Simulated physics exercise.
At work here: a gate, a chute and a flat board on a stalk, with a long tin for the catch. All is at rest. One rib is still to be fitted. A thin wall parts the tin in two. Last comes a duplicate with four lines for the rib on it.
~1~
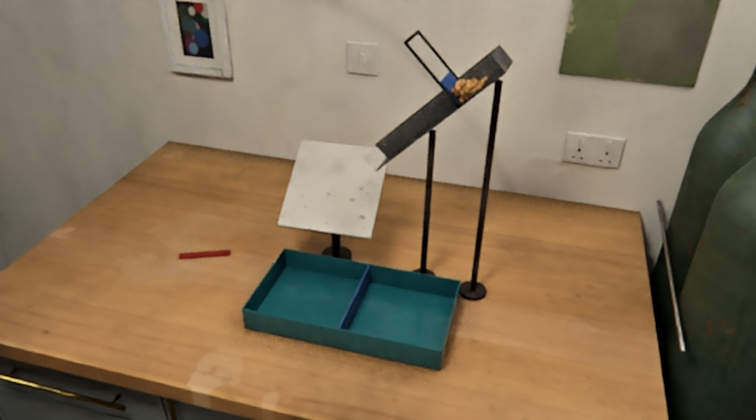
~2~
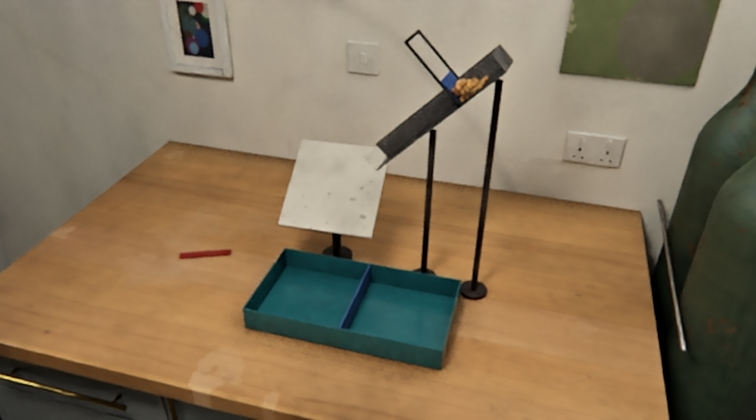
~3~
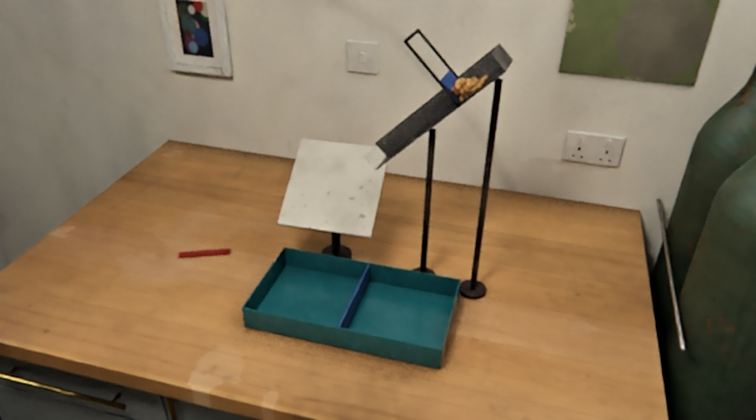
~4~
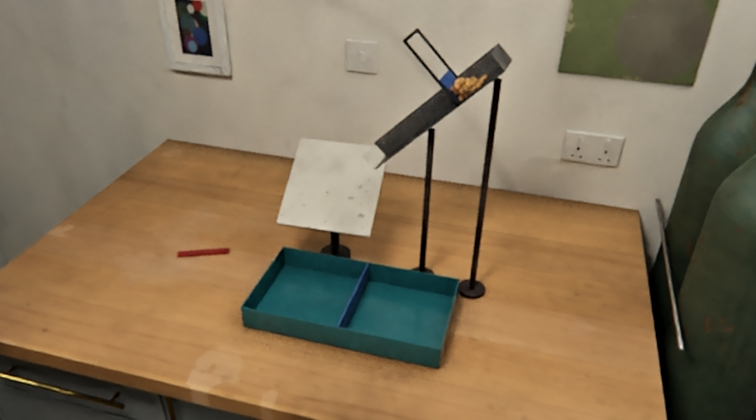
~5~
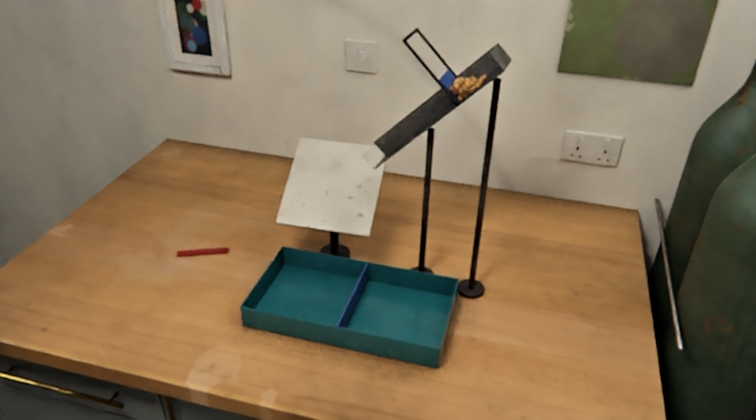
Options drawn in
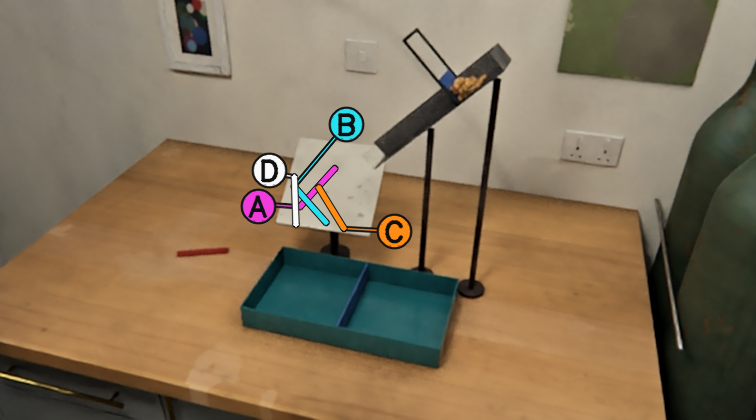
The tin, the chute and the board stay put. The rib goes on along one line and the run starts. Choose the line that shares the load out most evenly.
Best: C.
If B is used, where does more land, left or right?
More lands on the left.
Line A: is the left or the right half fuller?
The left half.
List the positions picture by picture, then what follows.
Load behind the gate at (470, 86), round wooden beads; lip of the chute at (382, 164), sloping fairly steeply, in the first frame.
Middle of the board at (335, 186), tilted fairly steeply; middle of its low edge at (324, 231); of its high edge at (346, 144), in the second frame.
Front corners of the tin at (242, 308) and (442, 349); front end of its middle wall at (338, 328); gate still shut at (448, 79), in the third frame.
Middle of the load at (469, 85); lip at (381, 163), in the fourth frame.
Middle of the load at (468, 84); lip at (380, 162), in the fifth frame.
On the marked copy, line A from (334, 168) to (299, 206); line B from (294, 186) to (326, 222); line C from (318, 187) to (343, 228); line D from (294, 176) to (296, 224).
If A is chosen, of what is caught, all in the left half, none in the right.
If B is chosen, of what is caught, nearly all in the left half, a small part in the right.
If C is chosen, of what is caught, about half in the left half, about half in the right.
If D is chosen, of what is caught, nearly all in the left half, a stray few in the right.
